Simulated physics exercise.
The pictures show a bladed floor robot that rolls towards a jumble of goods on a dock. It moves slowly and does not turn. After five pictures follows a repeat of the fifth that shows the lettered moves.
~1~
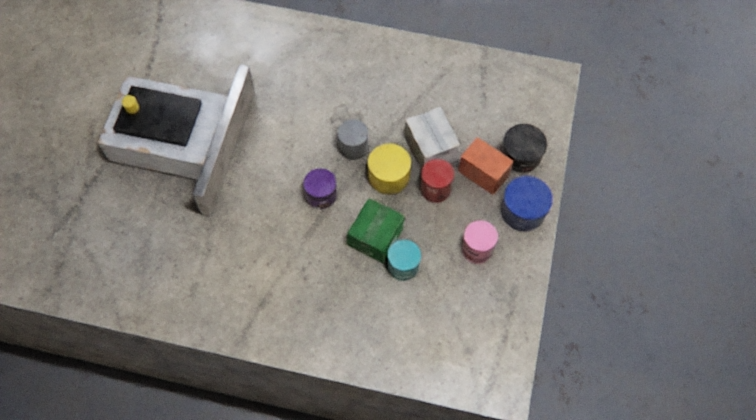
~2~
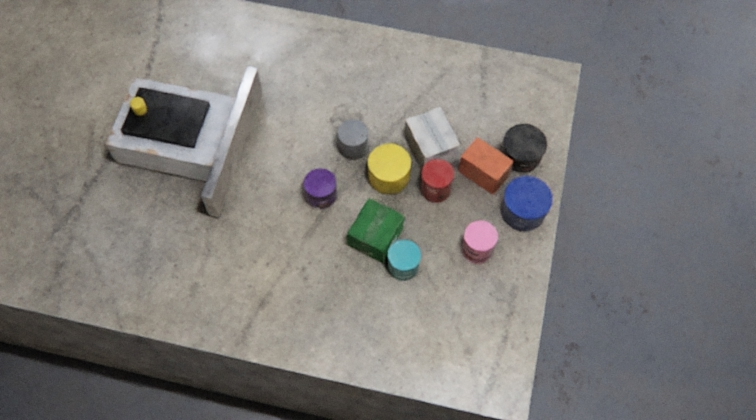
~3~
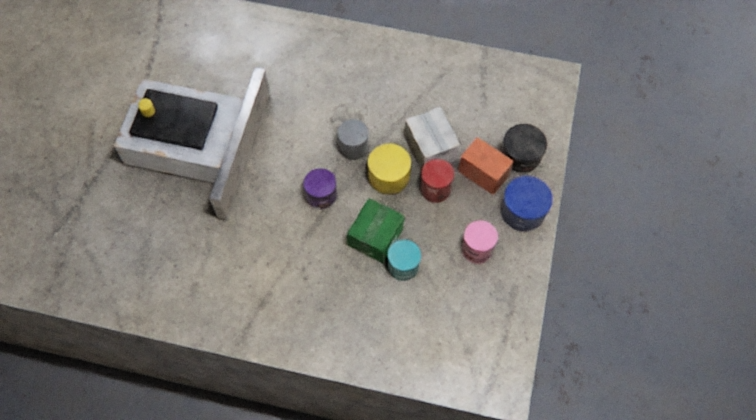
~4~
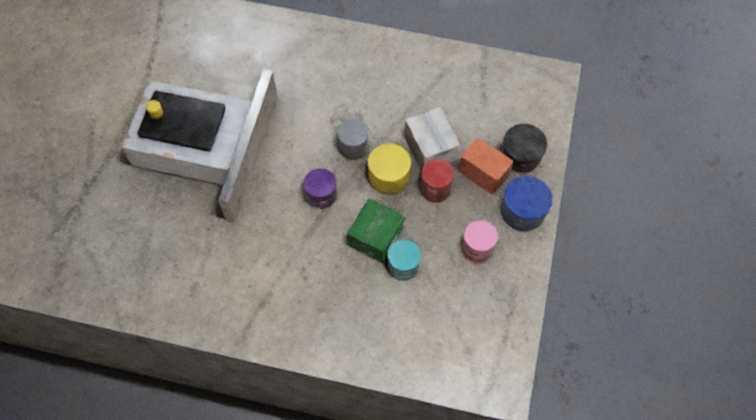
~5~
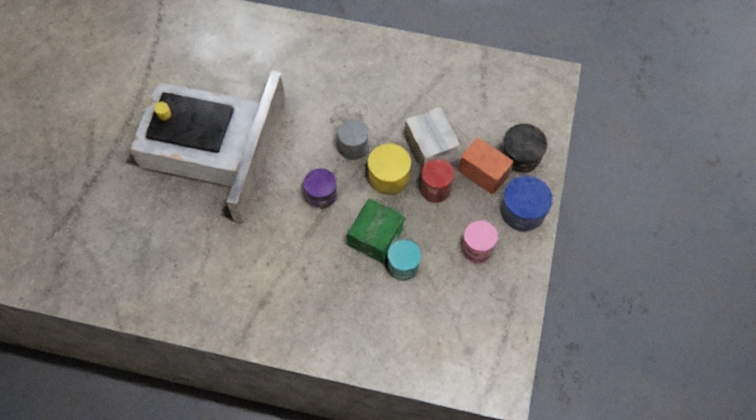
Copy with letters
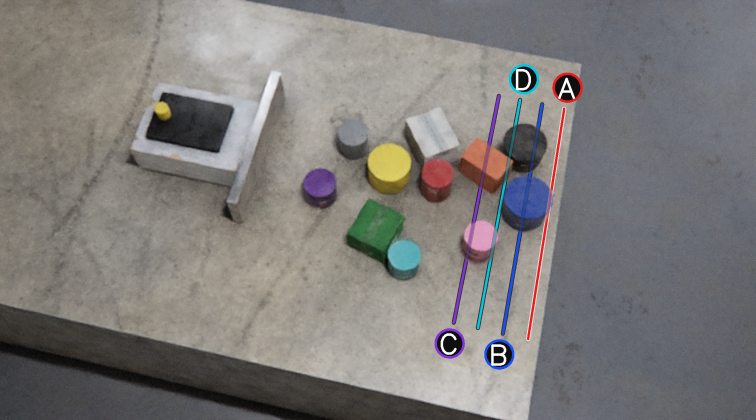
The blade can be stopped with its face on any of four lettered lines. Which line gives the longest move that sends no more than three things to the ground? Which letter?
Line D.
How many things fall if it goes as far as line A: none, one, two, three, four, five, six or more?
Six or more.
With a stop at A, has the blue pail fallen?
Yes.
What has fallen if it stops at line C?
The blue pail goes over.
On the marked copy, A at (547, 216); B at (524, 211); C at (478, 202); D at (500, 207).
Following D. Soon after the start, robot (281, 140); grey canister (371, 143); purple pail (357, 197).
Later, robot (371, 158); pink pail (486, 244); red pail (487, 202).
In the end, robot (439, 172); blue pail over the edge; pink pail over the edge; two fallen.
As for the rest, A drops nine; B drops four; C is within the limit but short.
